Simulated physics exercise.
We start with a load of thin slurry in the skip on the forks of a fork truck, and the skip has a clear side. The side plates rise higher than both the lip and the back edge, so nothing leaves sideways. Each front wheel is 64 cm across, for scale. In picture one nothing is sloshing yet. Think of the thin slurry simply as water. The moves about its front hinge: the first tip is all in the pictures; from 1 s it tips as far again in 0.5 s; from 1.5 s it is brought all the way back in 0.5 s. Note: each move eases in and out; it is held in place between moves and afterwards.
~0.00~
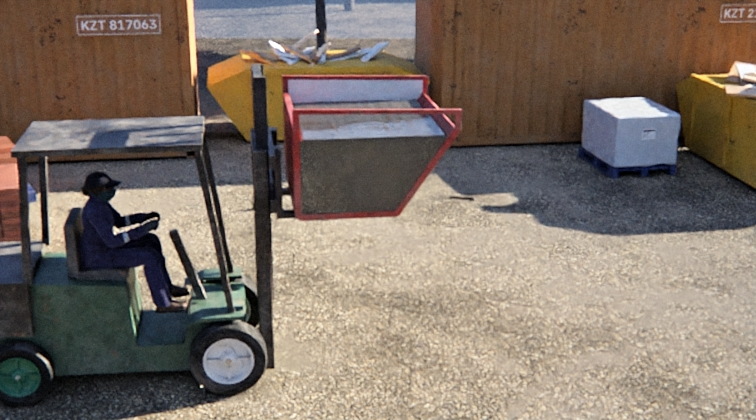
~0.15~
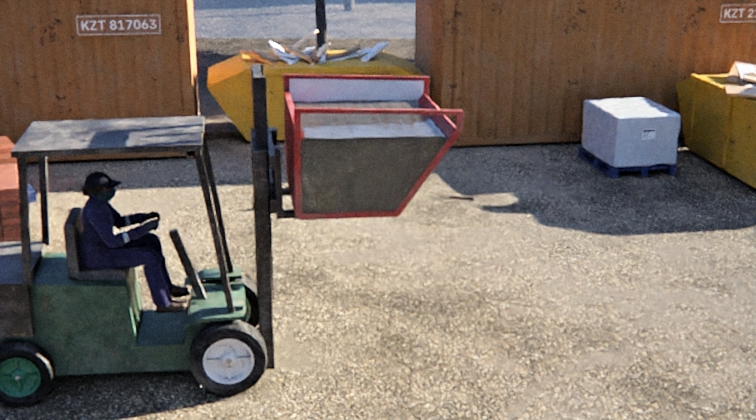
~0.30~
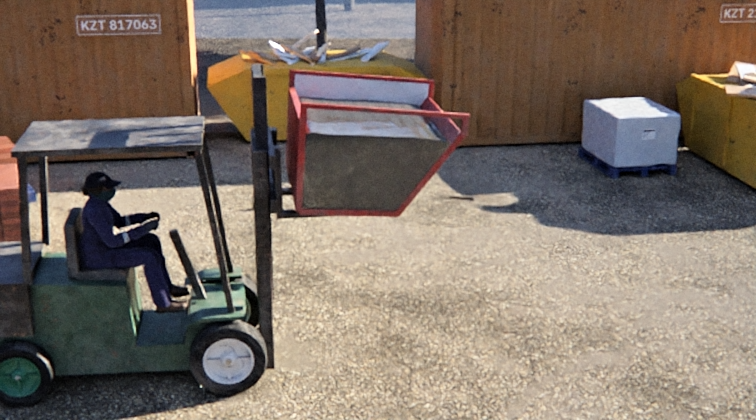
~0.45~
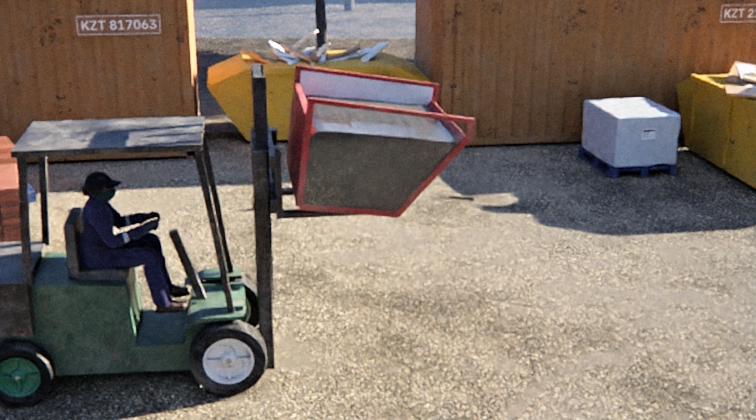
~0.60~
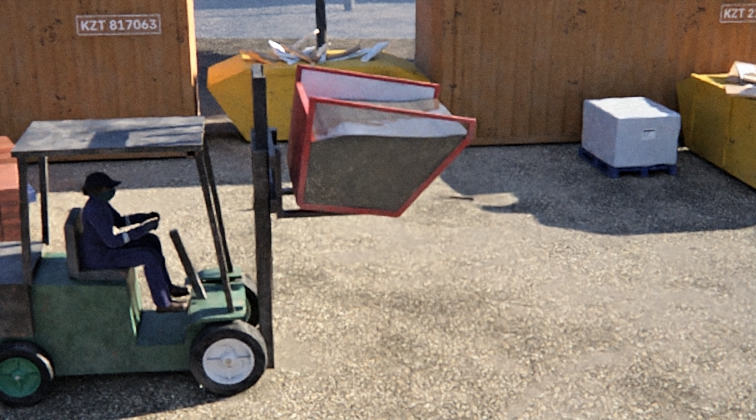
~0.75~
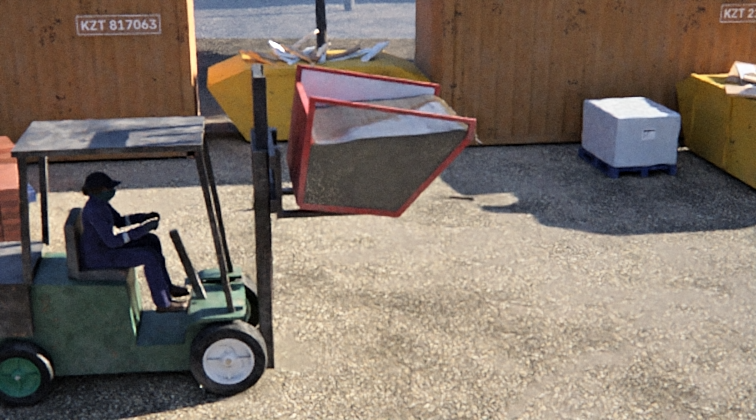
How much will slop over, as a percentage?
About 16 per cent.
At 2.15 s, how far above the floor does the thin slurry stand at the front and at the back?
Front 50 cm and back 56 cm.
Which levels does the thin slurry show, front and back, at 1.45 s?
Front 56 cm, back 48 cm.
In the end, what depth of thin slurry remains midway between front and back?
Roughly 48 centimetres.
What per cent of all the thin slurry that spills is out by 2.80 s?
By that time, around 70 percent of it is out.
After 1.45 s the skip is at 17° forwards, the surface stands 48 cm at the back and 56 cm at the front; 5 per cent is out, over the front.
After 2.15 s the surface stands 56 cm at the back and 49 cm at the front; 12 per cent is out, over the front.
After 2.80 s the surface stands 59 cm at the back and 52 cm at the front; 12 per cent is out, over the front.
After 4.89 s 16 per cent is out, over the front, 121 of 748 litres.
